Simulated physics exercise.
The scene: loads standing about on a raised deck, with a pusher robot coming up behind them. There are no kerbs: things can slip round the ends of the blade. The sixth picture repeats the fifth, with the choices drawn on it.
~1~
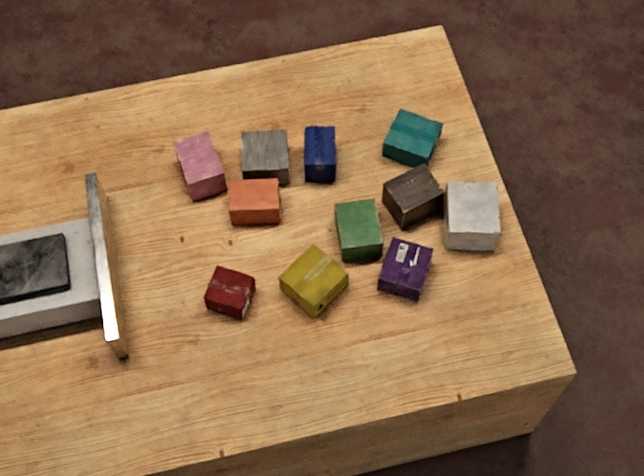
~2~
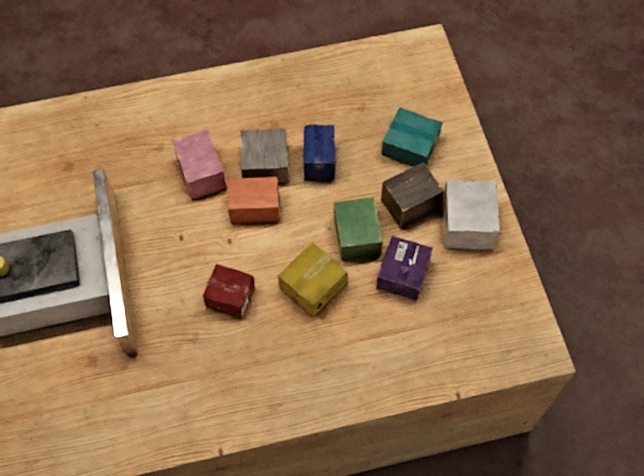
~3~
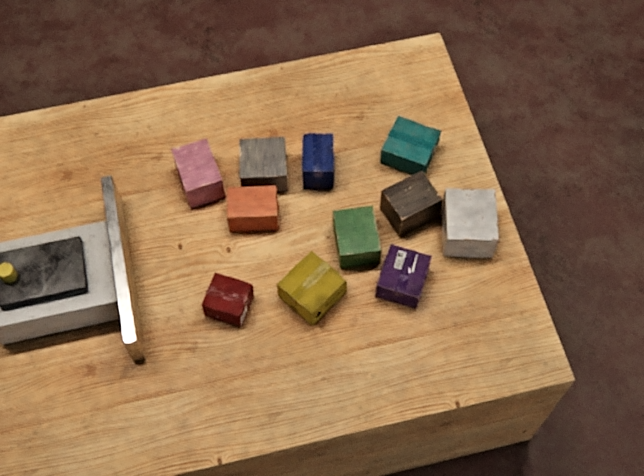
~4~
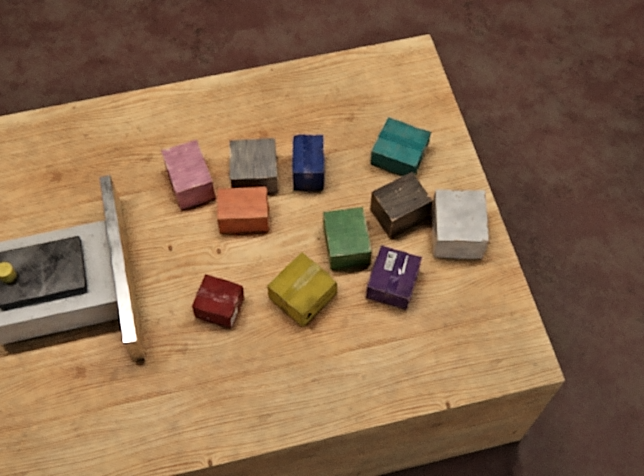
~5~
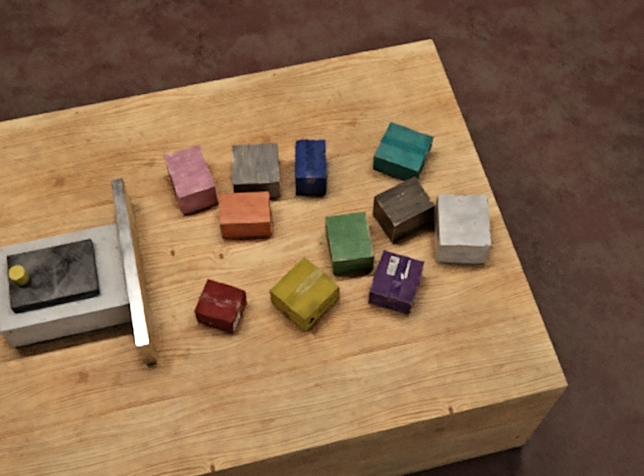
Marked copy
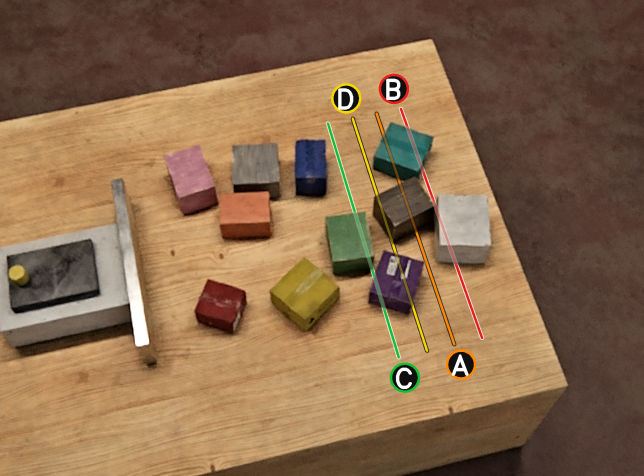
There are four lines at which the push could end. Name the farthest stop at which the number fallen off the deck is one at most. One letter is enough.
No farther than D.
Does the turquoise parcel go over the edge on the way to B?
Yes.
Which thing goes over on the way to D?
The turquoise parcel.
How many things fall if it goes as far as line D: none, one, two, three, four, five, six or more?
In all, one.
On the marked copy, A at (413, 221); B at (439, 215); C at (361, 232); D at (387, 226).
Taking D. A third of the way, robot (156, 252); pink crate (234, 170); grey crate (275, 167).
Two thirds of the way, robot (251, 232); turquoise parcel (443, 139); purple parcel (451, 284).
When it is over, robot (320, 217); turquoise parcel over the edge; blue box (462, 138); one fallen.
As for the rest, A drops two; B drops five; C is within the limit but short.
